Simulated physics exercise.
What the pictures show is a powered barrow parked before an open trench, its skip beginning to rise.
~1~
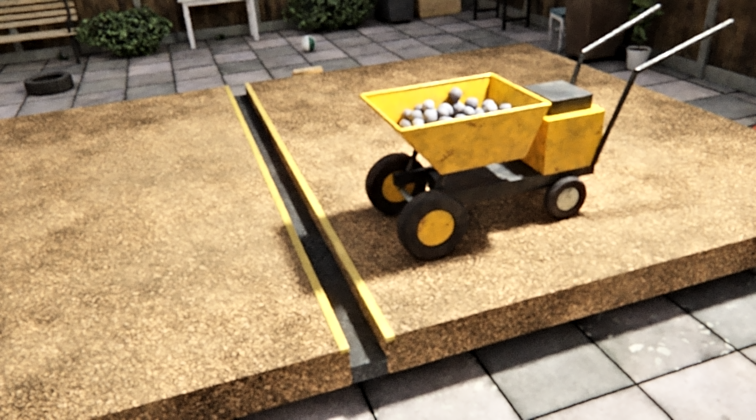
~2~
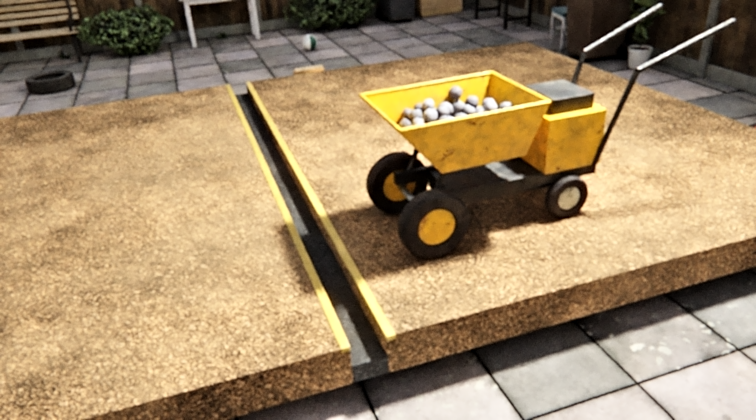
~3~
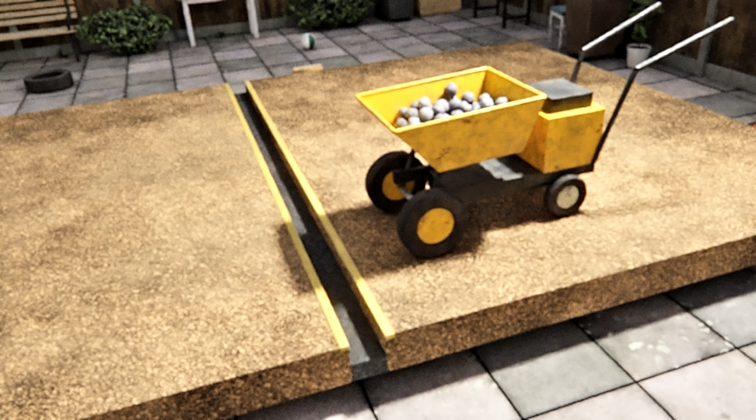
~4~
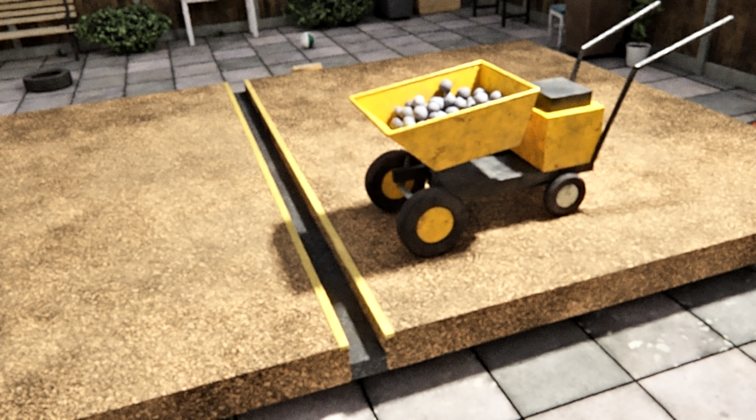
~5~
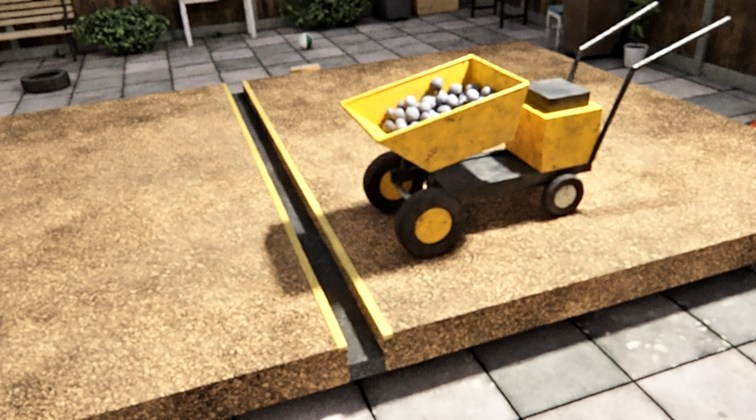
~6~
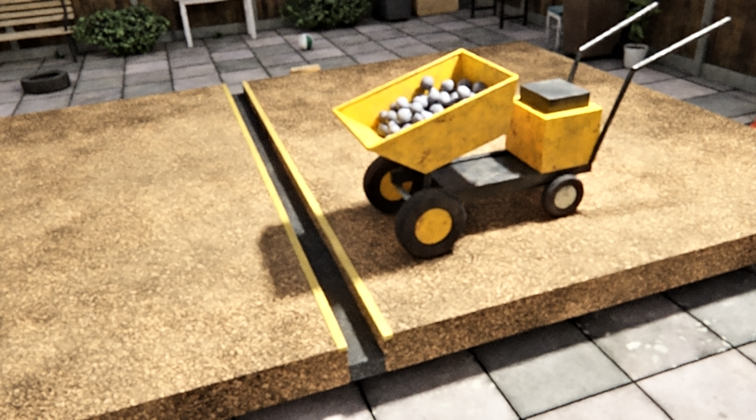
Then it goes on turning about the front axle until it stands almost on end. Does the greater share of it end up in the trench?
No: The trench never gets most of the load.
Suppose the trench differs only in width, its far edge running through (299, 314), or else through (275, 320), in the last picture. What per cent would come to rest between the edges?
The first case gives close to 60 per cent and the second close to 90 per cent.
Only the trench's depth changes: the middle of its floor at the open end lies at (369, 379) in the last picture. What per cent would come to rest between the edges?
About 20 per cent.
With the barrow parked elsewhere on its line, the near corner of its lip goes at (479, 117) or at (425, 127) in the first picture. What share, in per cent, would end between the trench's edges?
From the first spot you get 40 percent, and from the second 50 percent.
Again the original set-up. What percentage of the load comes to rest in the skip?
It works out to some 5 percent.
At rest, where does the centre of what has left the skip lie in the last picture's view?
Last view, resting centre - approx. (274, 254).
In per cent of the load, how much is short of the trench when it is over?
Roughly 0 per cent of the load.
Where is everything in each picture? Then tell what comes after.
Lip of the skip at (400, 131), level; top of the load at (443, 123), round cobbles; first edge of the trench at (369, 298); far edge at (327, 309), the trench under half as wide as the skip, and about half as deep as wide, in the first frame.
Lip of the skip at (400, 131), level; top of the load at (470, 112), in the second frame.
Lip of the skip at (395, 132), tipped barely; top of the load at (477, 113), in the third frame.
Lip of the skip at (388, 135), tipped a little; top of the load at (472, 109), in the fourth frame.
Lip of the skip at (378, 141), tipped a little; top of the load at (463, 106), in the fifth frame.
Lip of the skip at (369, 149), tipped clearly; top of the load at (455, 103); first edge of the trench at (366, 297); far edge at (325, 307), in the sixth frame.
Soon, skip tipped steeply; all in the skip.
A while on, skip tipped steeply; most in the skip; a stray few in or heaped over the trench; a small part beyond it; a stray few falling.
Towards the end, skip tipped right over; a small part in the skip; a small part in or heaped over the trench; most beyond it.
Finally, skip tipped right over; a small part in the skip; a small part in or heaped over the trench; most beyond it.
